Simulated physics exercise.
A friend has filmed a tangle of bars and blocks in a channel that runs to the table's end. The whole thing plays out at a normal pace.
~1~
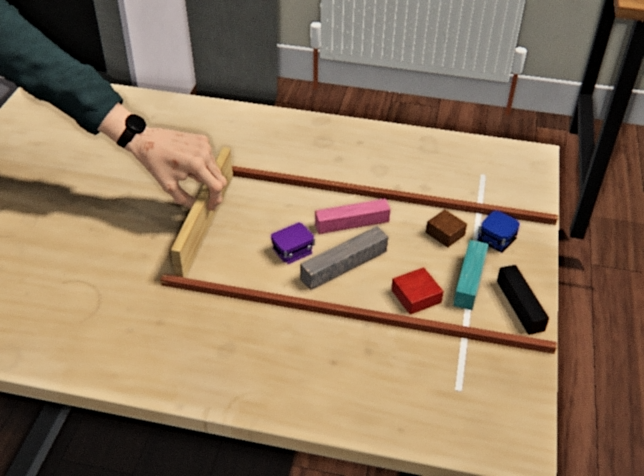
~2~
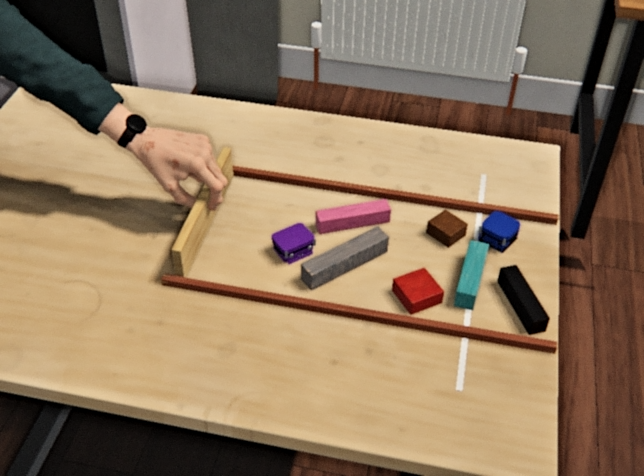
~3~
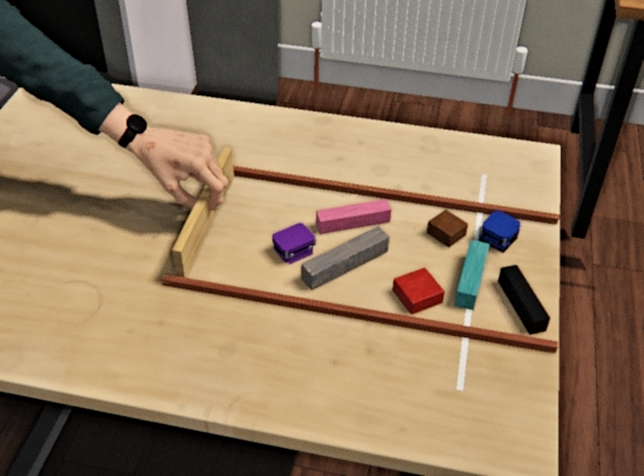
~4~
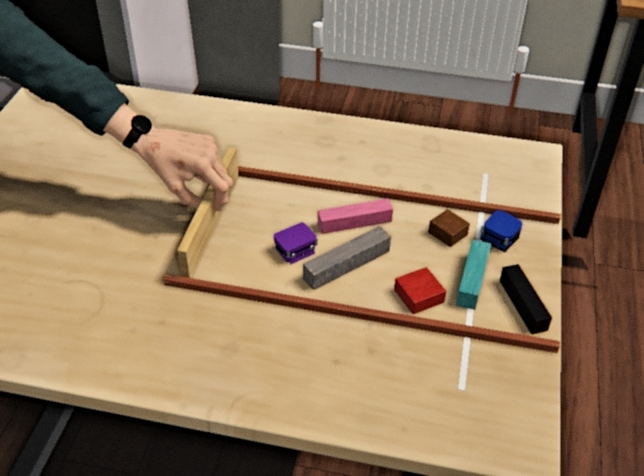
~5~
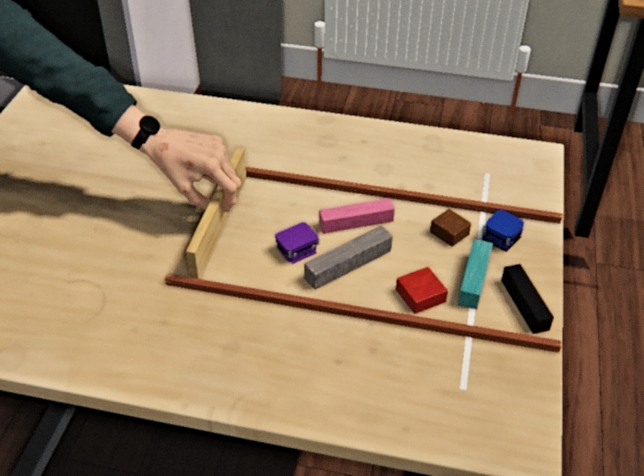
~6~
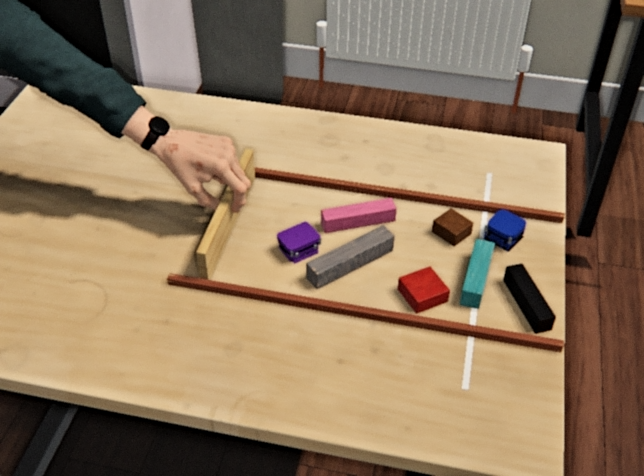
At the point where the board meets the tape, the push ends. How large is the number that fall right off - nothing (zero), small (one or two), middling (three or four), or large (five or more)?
Small - one or two.
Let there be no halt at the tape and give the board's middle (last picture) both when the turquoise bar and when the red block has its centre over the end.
Near (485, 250), then near (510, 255).
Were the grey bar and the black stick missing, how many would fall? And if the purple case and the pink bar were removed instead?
Counts - first: 0, second: 0.
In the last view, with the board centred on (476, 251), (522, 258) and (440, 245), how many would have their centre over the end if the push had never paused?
1, 5 and 0.
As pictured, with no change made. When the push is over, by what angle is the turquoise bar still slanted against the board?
Close to 15°.
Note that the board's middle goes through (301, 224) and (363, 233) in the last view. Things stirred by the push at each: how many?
Moved so far: 1, then 3.
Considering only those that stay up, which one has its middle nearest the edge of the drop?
Looking at the middles, it's the turquoise bar.
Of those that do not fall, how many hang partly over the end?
Counting them gives 2.
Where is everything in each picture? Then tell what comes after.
The first frame shows black stick (522, 299); blue case (499, 232); turquoise bar (471, 274); board (204, 210); tape (472, 268).
The second frame shows blue case (499, 232); purple case (293, 244).
The third frame shows turquoise bar (472, 275); pink bar (354, 217).
The fourth frame shows black stick (525, 298); brown block (449, 228).
The fifth frame shows blue case (503, 231); red block (421, 290).
The sixth frame shows black stick (529, 297); blue case (505, 230); turquoise bar (477, 273); board (228, 212); tape (479, 267).
Early on, none off yet; black stick at rest near (529, 297); blue case at rest near (505, 230); turquoise bar at rest near (477, 273).
A while later, none off yet; black stick at rest near (529, 297); blue case at rest near (505, 230); turquoise bar moving near (484, 274).
Finally, the number that fall off is one or two; lost, black stick.
